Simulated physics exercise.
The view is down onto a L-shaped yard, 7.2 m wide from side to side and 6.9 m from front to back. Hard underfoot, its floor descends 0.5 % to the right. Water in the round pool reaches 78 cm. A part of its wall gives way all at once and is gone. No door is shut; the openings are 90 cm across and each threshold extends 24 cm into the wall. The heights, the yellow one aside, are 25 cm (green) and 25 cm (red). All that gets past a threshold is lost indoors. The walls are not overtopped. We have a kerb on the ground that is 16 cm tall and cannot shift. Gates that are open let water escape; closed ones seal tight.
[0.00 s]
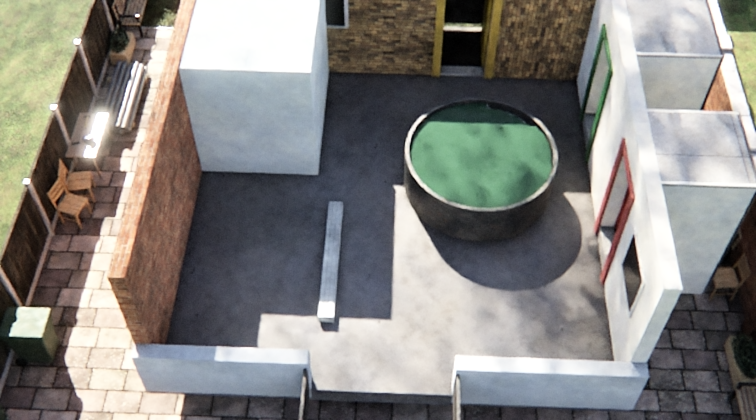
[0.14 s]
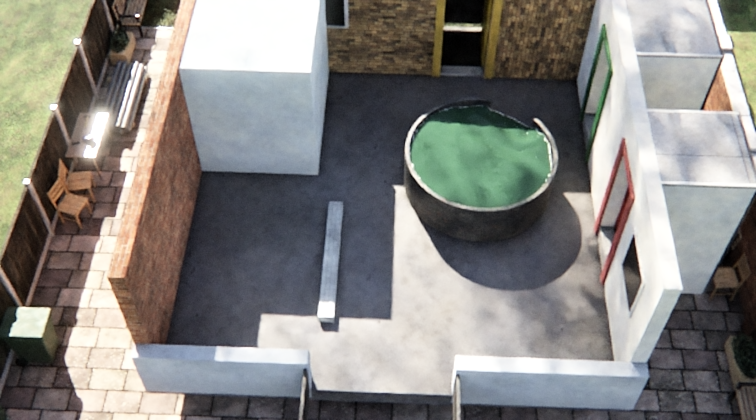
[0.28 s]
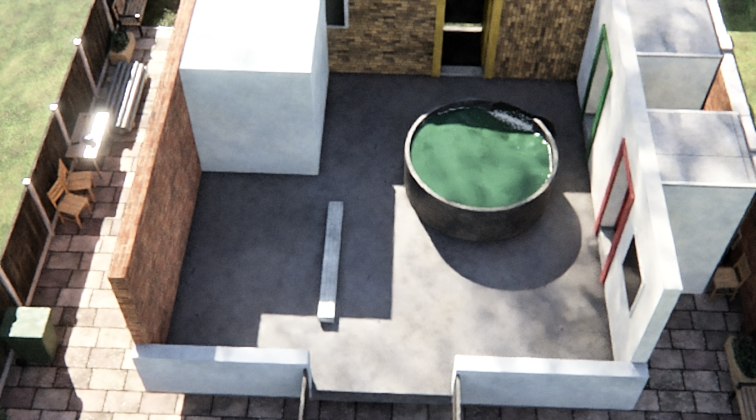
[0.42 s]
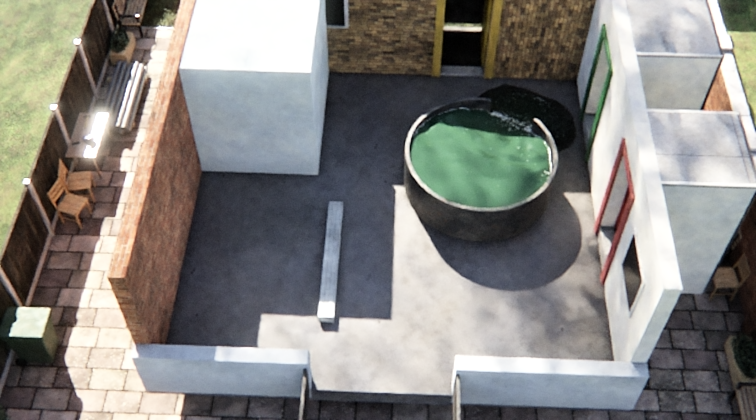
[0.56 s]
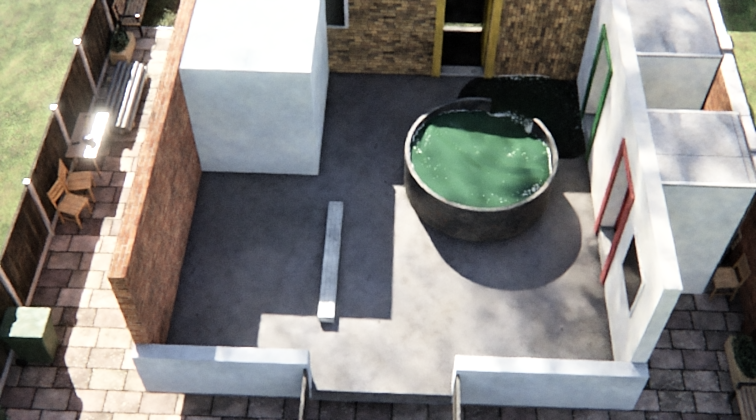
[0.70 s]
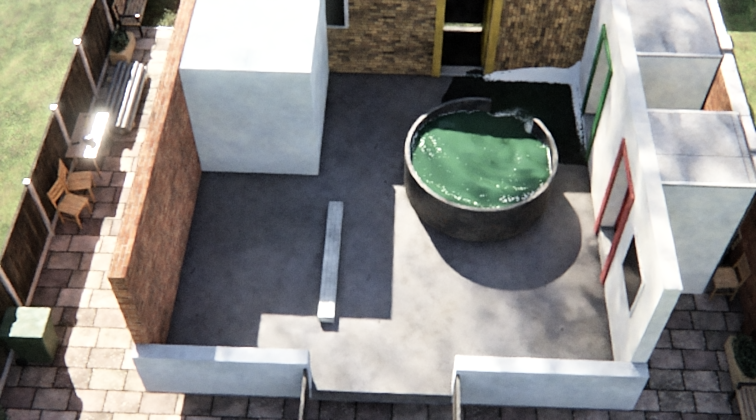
In an L-shaped yard seen from above, a round pool of green water stands whole and still near a brick wall. Part of its far rim breaks away, and water pours out behind it, spreading in a dark sheet across the floor toward the back wall and the green-framed opening on the right.
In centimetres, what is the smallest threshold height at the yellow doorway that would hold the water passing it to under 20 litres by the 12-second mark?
Close to 20 cm is just enough.
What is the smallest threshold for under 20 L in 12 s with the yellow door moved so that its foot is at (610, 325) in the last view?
You'd want it roughly 11.5 cm high.
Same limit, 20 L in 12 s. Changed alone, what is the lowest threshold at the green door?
At the green door it takes roughly 33 centimetres.
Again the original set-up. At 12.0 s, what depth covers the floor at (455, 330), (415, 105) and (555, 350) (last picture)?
That's 8, 6 and 11 cm, in the order given.
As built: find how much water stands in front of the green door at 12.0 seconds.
Lab note: Depth approx. 10.5 cm.
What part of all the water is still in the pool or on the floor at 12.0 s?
Close to 82 per cent is still present.
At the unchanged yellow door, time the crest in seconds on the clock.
The depth peaks at about 2.4 seconds.
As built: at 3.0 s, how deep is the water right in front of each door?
Green door: 32 cm; yellow door: 17 cm; red door: 5 cm.
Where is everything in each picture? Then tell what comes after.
In the first frame, the round pool at (481, 154) is whole and still, 78 cm deep; the yellow door at (466, 39) is dry.
In the second frame, water pours out on the far side and has run 0.3 m, to a hidden place; about 10 cm deep outside, 78 cm at the back.
In the third frame, the front is at (546, 124), 0.8 m from the gap on the far side; 0.9 m2 of floor is wet, 78 cm left at the back.
In the fourth frame, the gap is on the far side, the front 1.4 m out at (550, 102); the back of the round pool holds 78 cm.
In the fifth frame, the front is at (560, 81), 2.0 m from the gap on the far side; 3.8 m2 of floor is wet, 78 cm left at the back.
In the sixth frame, water pours out on the far side and has run 2.2 m, to (575, 82); about 8 cm deep outside, 76 cm at the back; water is at the yellow door at (466, 39).
After 1.4 s water covers 10 % of the floor, deepest (58 cm) near (570, 88); 17 cm at the yellow door, 15 litres in over its 6 cm threshold.
After 3.0 s water covers 30 % of the floor, deepest (40 cm) near (545, 106); 17 cm at the yellow door, 97 litres in over its 6 cm threshold.
After 12.0 s water covers 95 % of the floor, deepest (13 cm) near (594, 282); 8 cm at the yellow door, 286 litres in over its 6 cm threshold.
At the yellow door as built, the water arrived by 0.7 s and peaked near 18 cm at 2.4 s.
Run again over the same 12 s with other heights there, 43 litres in over 17 cm, 9 litres over 23 cm. The limit of 20 litres is kept from about 20 cm up.
